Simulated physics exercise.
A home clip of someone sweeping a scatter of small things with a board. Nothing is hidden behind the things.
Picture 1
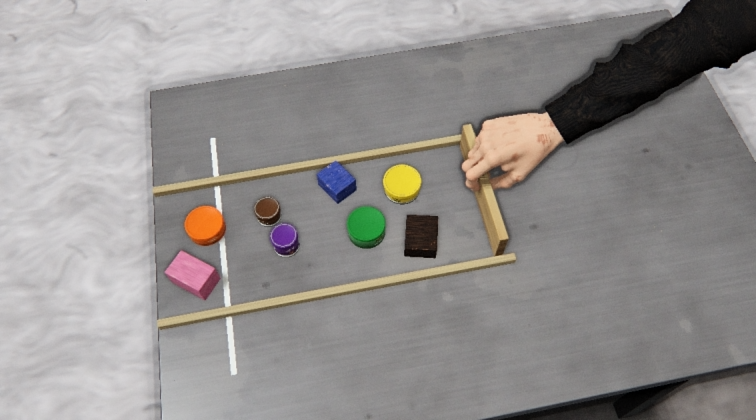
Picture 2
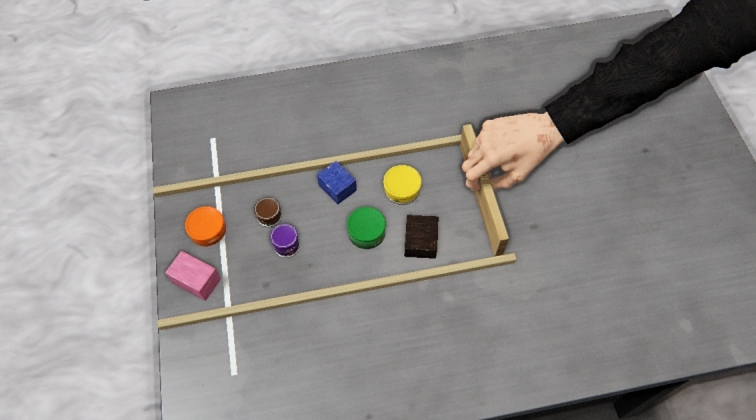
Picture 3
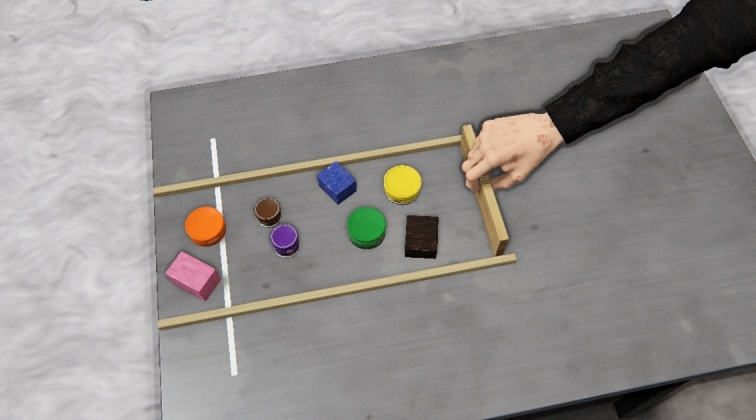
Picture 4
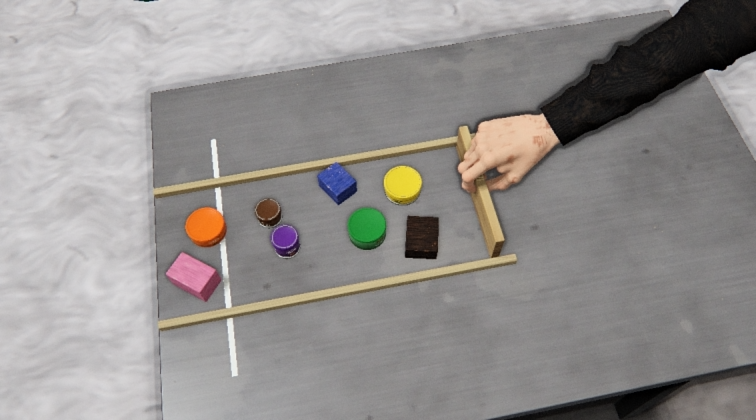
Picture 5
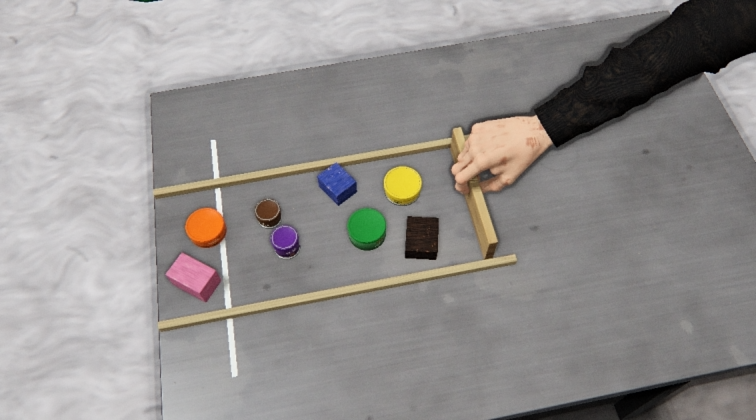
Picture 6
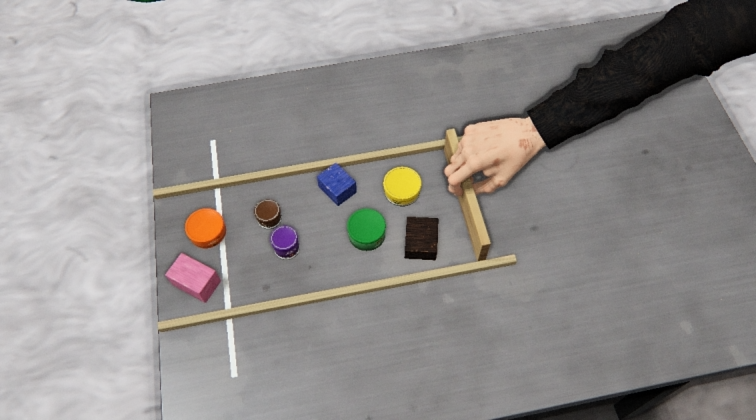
On a grey tabletop with pale, mottled ground around it, seen from above at a slight angle, two thin wooden rails run either side of a scatter of small things. An orange tub and a pink block lie at the left by a white stripe, with brown and purple pots, a blue block, and green and yellow tubs beside a black block further right. A dark-sleeved hand slides a wooden board slightly left while the objects stay put.
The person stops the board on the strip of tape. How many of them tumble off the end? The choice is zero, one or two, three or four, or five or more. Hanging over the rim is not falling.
The number that fall off is one or two.
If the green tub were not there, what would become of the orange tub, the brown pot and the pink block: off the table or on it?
The orange tub falls; the brown pot does not fall; the pink block remains up.
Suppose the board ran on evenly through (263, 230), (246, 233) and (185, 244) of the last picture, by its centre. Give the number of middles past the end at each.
Place by place, 0, 0 and 5.
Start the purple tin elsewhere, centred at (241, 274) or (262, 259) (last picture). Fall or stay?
The purple tin is kept; stays on.
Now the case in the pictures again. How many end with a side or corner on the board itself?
That makes 3.
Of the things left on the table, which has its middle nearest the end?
The brown pot ends nearest.
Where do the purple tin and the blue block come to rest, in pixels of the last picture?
Near (177, 287) and (201, 197).
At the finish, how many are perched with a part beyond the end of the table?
The number is 0.
A little later, none off yet; pink block at rest near (194, 278); orange tub at rest near (206, 228); brown pot at rest near (268, 214).
Next, none off yet; pink block at rest near (194, 278); orange tub at rest near (206, 228); brown pot shifted about its own width near (249, 217).
When it is over, the number that fall off is one or two; down, orange tub and pink block.
